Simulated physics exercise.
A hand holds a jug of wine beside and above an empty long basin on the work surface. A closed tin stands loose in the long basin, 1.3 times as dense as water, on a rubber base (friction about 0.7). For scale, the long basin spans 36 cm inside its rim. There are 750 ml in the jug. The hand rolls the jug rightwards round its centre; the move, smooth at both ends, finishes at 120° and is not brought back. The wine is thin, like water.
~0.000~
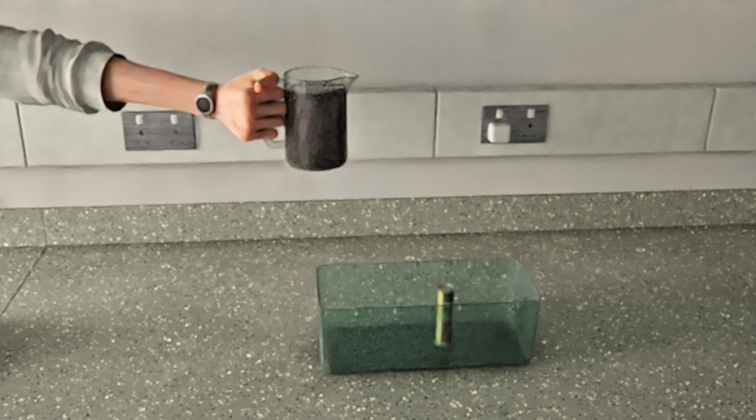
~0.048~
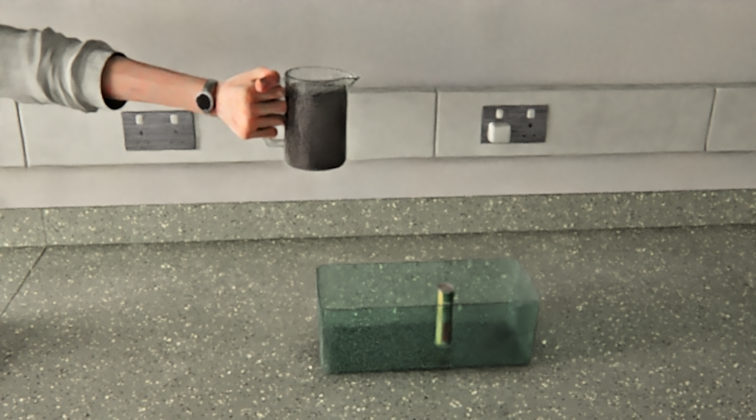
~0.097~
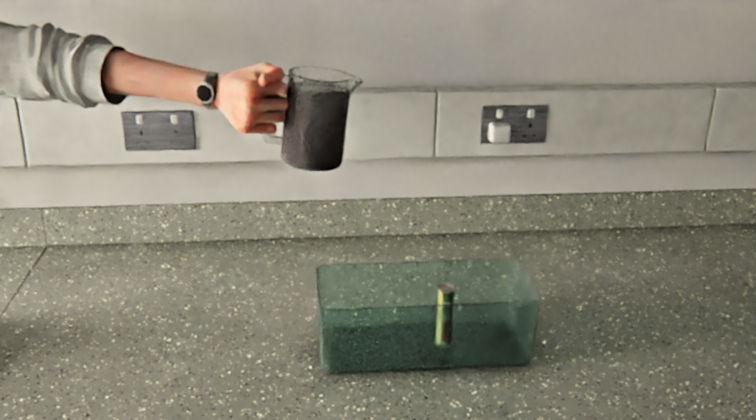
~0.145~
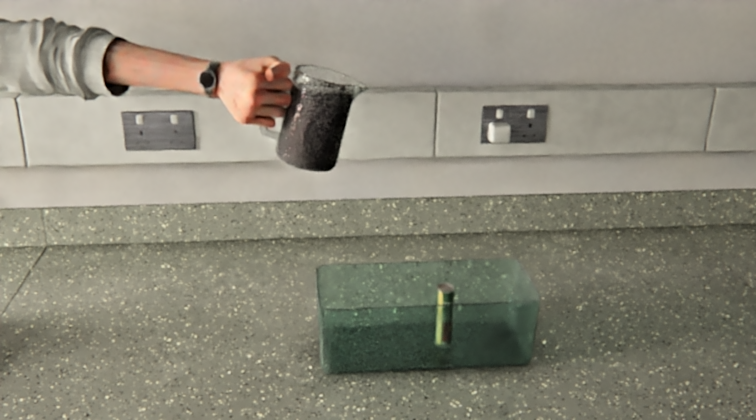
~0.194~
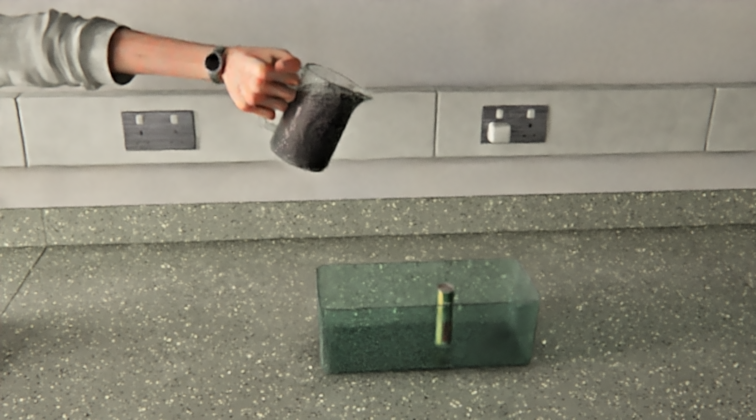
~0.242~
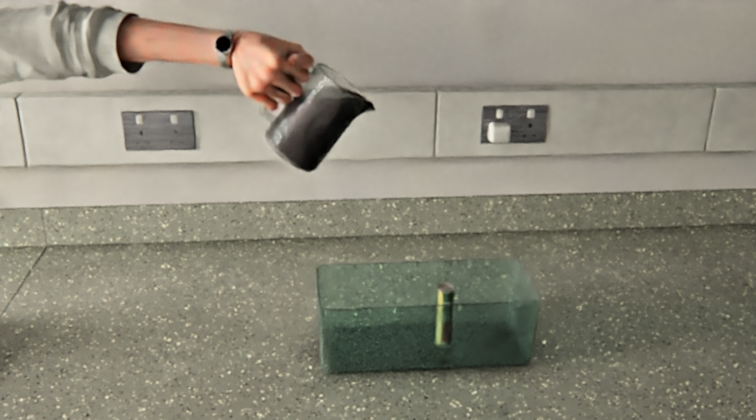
A hand tilting a glass jug of dark liquid steadily rightwards above a green transparent basin with a small upright tin inside.
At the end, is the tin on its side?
It topples.
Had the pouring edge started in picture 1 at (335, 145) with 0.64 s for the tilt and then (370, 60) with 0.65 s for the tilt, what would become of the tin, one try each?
First it remains upright; then it falls.
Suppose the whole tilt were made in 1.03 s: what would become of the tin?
Then it topples.
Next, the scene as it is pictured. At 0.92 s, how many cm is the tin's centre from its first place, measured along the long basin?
About 8 cm.
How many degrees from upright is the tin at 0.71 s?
About 15°.
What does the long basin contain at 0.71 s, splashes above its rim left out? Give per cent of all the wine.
About 52 per cent.
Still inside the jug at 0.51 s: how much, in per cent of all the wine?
About 58 per cent.
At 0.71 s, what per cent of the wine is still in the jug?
Some 10 per cent.
After 0.51 s the tilt is 108° and 58 per cent is still to pour; the tin stands where it began.
After 0.71 s the tilt is 120° and 10 per cent is still to pour; the tin leans 15°.
After 0.92 s the tilt is 120° and 0 per cent is still to pour; the tin lies on its side.
After 1.14 s the tilt is 120° and 0 per cent is still to pour; the tin lies on its side.
In the end the tin lies on its side.
